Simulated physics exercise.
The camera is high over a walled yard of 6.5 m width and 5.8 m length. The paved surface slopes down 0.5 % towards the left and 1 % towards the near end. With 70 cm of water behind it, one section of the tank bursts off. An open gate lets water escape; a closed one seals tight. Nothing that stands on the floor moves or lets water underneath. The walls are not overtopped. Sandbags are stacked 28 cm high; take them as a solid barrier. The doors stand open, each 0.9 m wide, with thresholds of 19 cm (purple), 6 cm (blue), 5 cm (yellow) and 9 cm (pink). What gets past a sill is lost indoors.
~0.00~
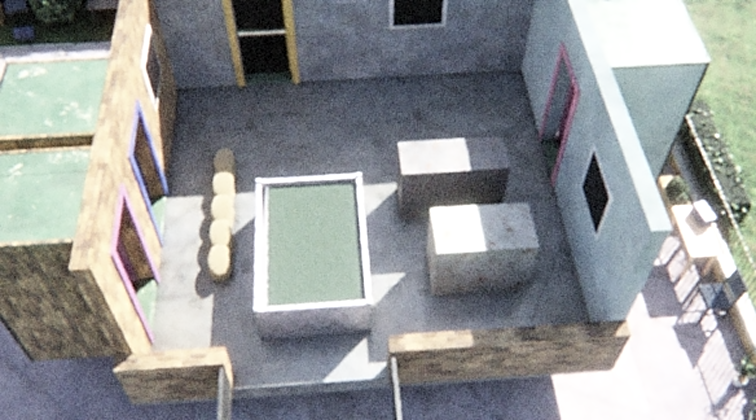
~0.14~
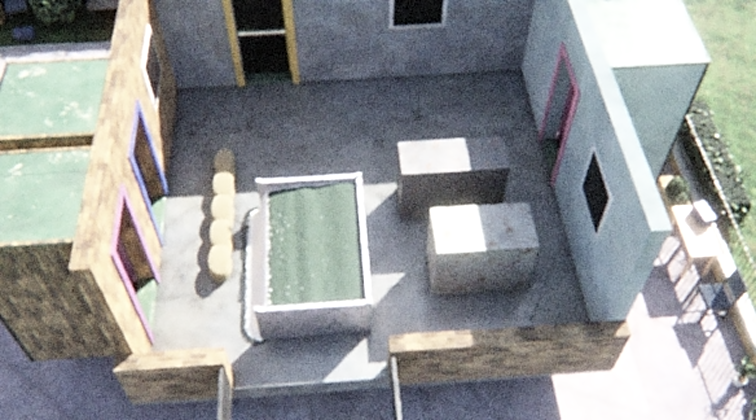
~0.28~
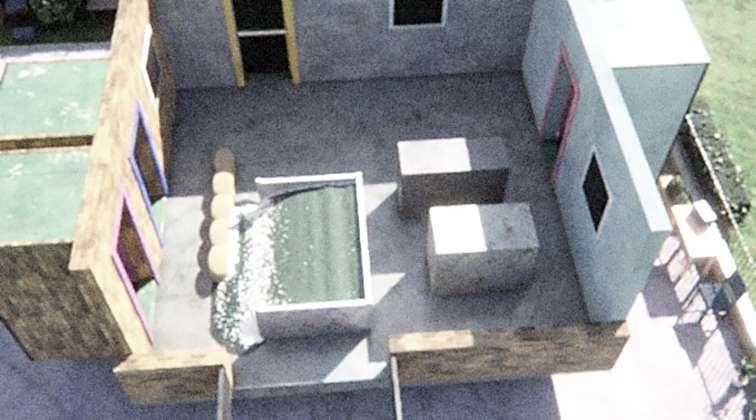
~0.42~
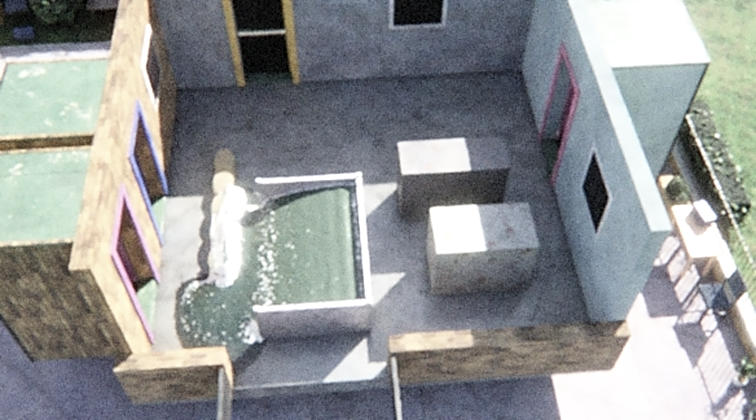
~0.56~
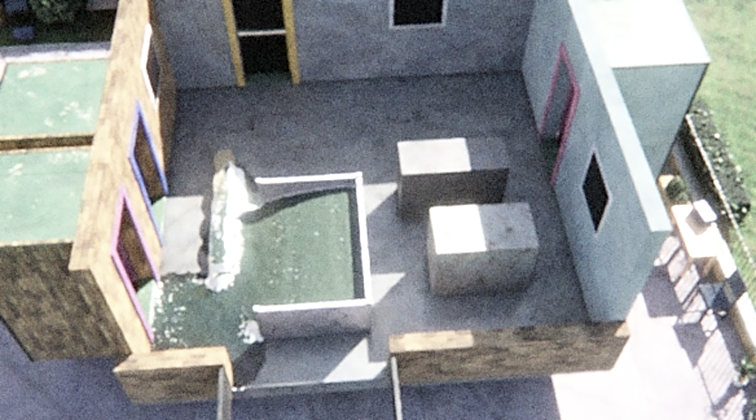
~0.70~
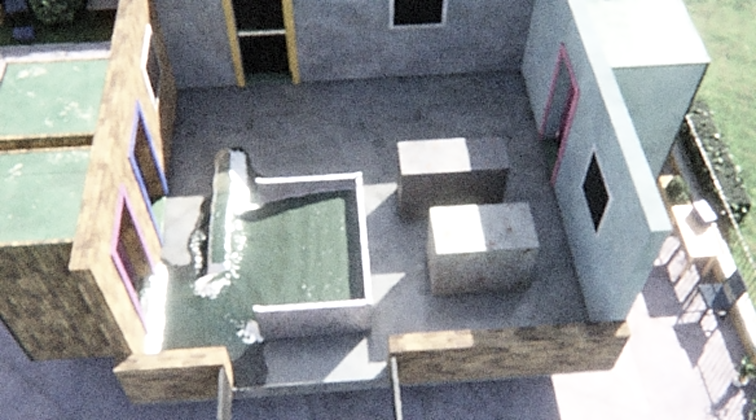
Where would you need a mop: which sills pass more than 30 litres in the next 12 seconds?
Within that time: At the purple door it passes the limit; at the blue door it exceeds the limit; at the yellow door it passes the limit; at the pink door it keeps below the limit.
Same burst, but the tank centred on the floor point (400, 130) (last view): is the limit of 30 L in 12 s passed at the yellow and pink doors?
Against that limit: Yellow past it, pink under.
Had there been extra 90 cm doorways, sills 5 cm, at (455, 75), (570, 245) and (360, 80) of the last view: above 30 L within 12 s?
In that order: Below, below, not over.
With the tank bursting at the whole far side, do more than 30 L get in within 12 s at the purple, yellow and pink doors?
Then: Purple not over, yellow over, pink under.
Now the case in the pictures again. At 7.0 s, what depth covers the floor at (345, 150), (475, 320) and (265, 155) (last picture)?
In that order: 4, 1 and 4 cm.
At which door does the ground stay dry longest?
The pink one.
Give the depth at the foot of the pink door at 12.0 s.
About 4.5 cm.
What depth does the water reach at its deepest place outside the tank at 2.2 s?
Up to some 38 cm.
After 1.4 s water covers 30 % of the floor and is deepest (56 cm) near (149, 379); purple door 41 cm at the sill, 78 L in, blue door 15 cm at the sill, 8 L in, yellow door 2 cm at the sill, 0 L in, pink door not reached.
After 2.2 s water covers 40 % of the floor and is deepest (38 cm) near (149, 379); purple door 31 cm at the sill, 170 L in, blue door 11 cm at the sill, 29 L in, yellow door 9 cm at the sill, 22 L in, pink door not reached.
After 3.5 s water covers 50 % of the floor and is deepest (20 cm) near (155, 312); purple door 20 cm at the sill, 203 L in, blue door 12 cm at the sill, 44 L in, yellow door 11 cm at the sill, 67 L in, pink door not reached.
After 7.0 s water covers 75 % of the floor and is deepest (12 cm) near (152, 345); purple door 11 cm at the sill, 205 L in, blue door 8 cm at the sill, 63 L in, yellow door 6 cm at the sill, 103 L in, pink door 2 cm at the sill, 0 L in.
After 12.0 s water covers 95 % of the floor and is deepest (8 cm) near (576, 348); purple door 7 cm at the sill, 205 L in, blue door 6 cm at the sill, 70 L in, yellow door 3 cm at the sill, 105 L in, pink door 5 cm at the sill, 0 L in.
